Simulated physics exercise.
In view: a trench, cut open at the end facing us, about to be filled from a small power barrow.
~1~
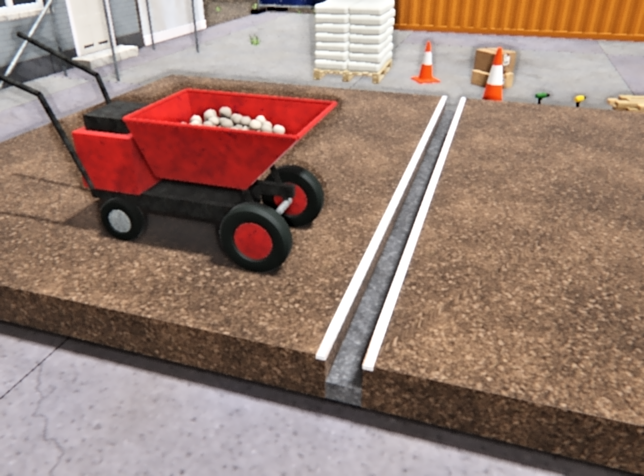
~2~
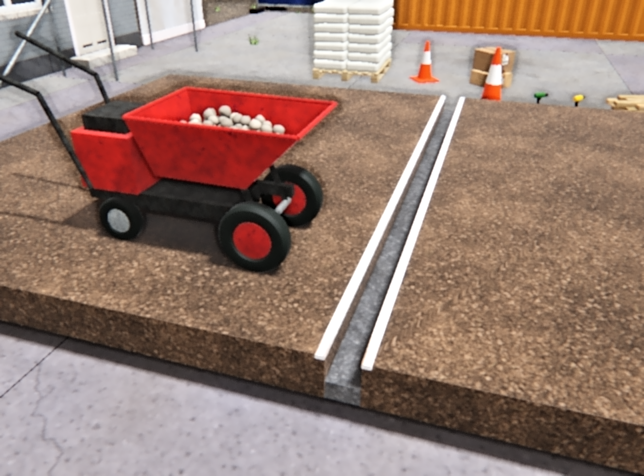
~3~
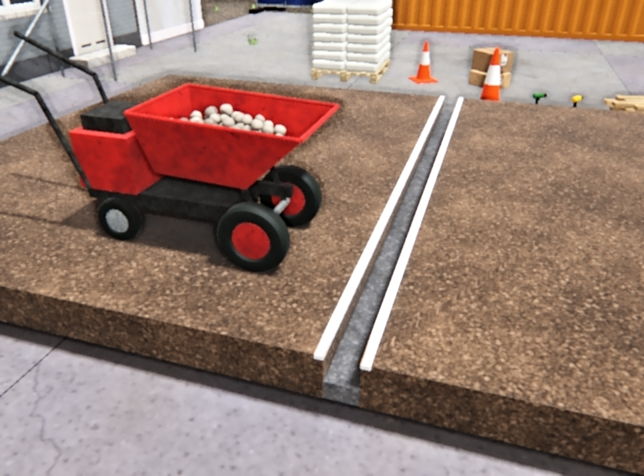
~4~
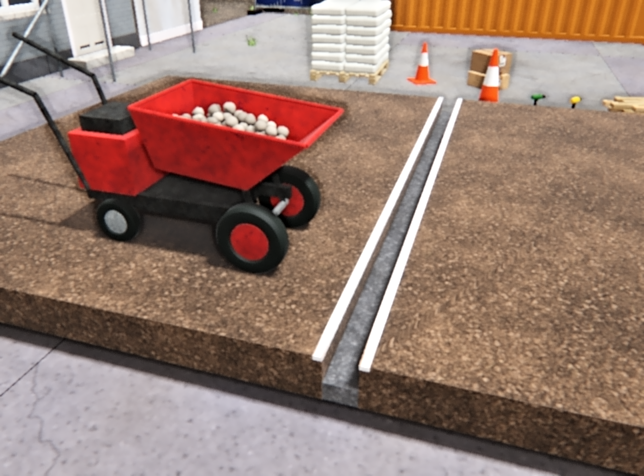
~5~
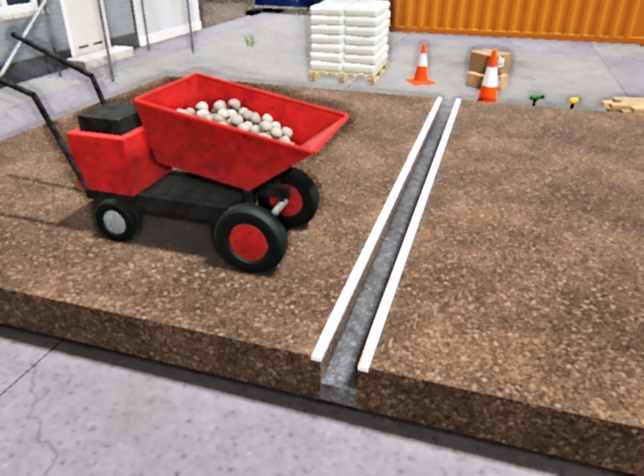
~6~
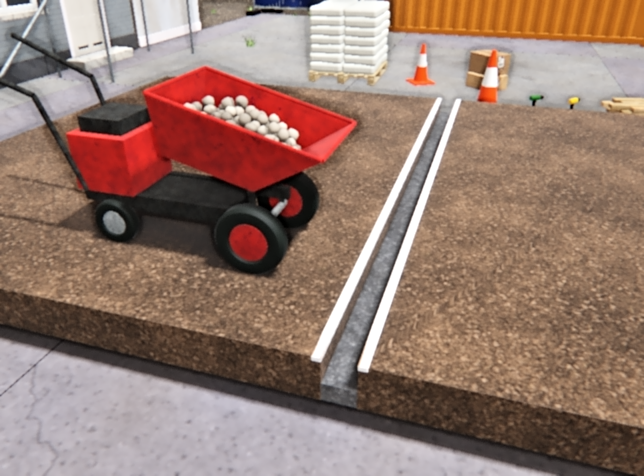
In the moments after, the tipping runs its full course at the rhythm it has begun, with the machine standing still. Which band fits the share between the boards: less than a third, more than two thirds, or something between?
It catches less than a third.
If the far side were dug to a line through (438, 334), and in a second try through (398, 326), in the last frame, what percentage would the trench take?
First some 90, then 60 per cent.
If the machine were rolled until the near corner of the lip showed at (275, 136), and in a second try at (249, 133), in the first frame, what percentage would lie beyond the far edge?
The first gives 30 %, the second 20 %.
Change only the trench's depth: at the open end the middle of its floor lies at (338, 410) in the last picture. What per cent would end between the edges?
Roughly 40 in a hundred.
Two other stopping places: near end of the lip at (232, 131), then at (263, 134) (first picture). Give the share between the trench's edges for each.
About 40 and 50 per cent.
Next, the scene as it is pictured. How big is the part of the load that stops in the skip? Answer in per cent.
Roughly 30 in a hundred.
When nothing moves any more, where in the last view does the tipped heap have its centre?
At about (419, 264).
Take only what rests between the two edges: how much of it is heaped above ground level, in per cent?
Some 5 per cent.
Soon after the last picture, skip tipped steeply; all in the skip.
A little later, skip tipped right over; about two thirds in the skip; a small part in or heaped over the trench; about a quarter beyond it; a stray few falling.
Later still, skip tipped right over; about a quarter in the skip; about a quarter in or heaped over the trench; about half beyond it.
At rest, skip tipped right over; about a quarter in the skip; about a quarter in or heaped over the trench; about half beyond it.
